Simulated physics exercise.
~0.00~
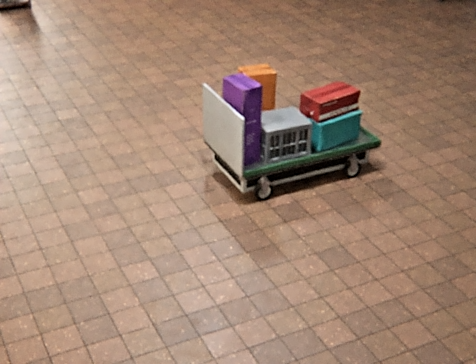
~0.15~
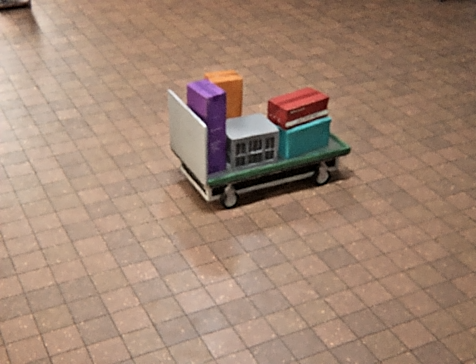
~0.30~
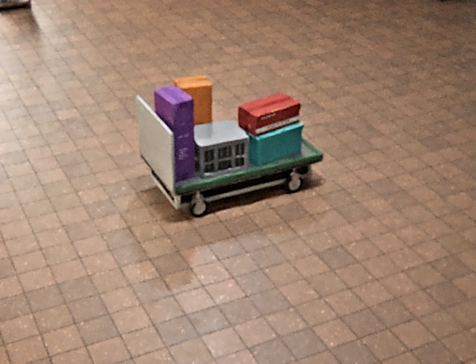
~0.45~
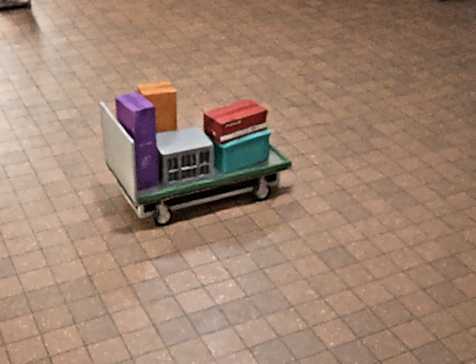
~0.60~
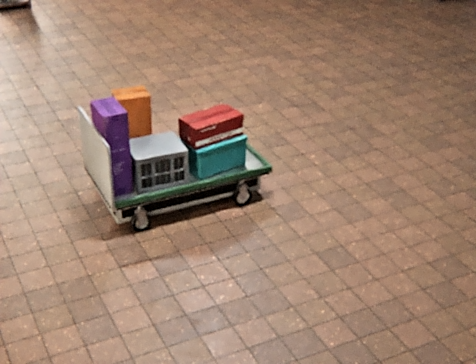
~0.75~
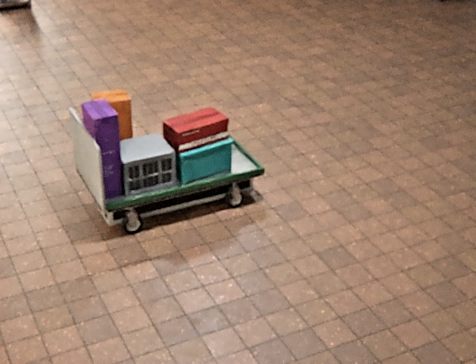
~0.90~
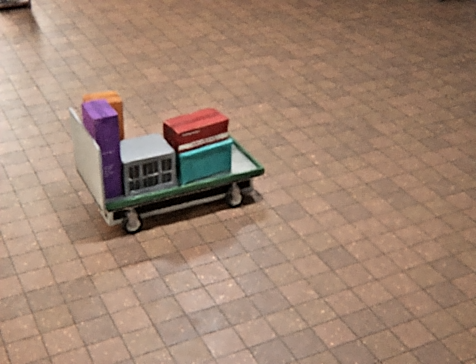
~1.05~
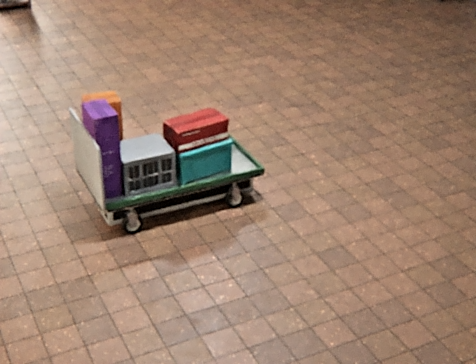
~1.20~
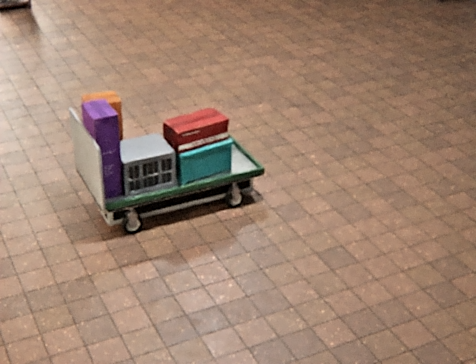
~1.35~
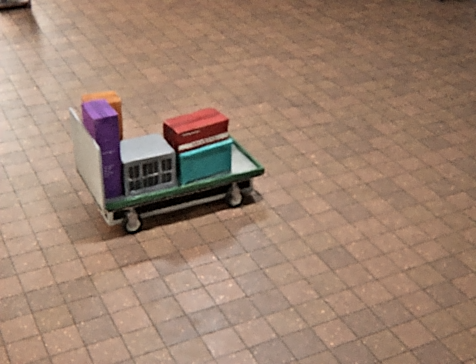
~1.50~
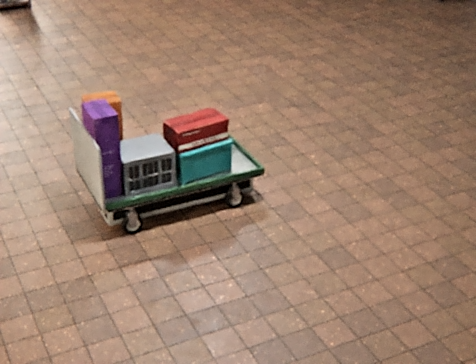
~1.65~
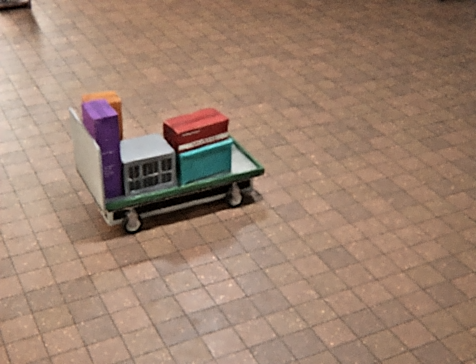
In this clip, a flat cart carrying a purple box, an orange box, a grey crate, and a red box above a turquoise tote rolls left across a tiled floor and stops, with the orange box ending slightly closer behind the purple one and everything still upright.
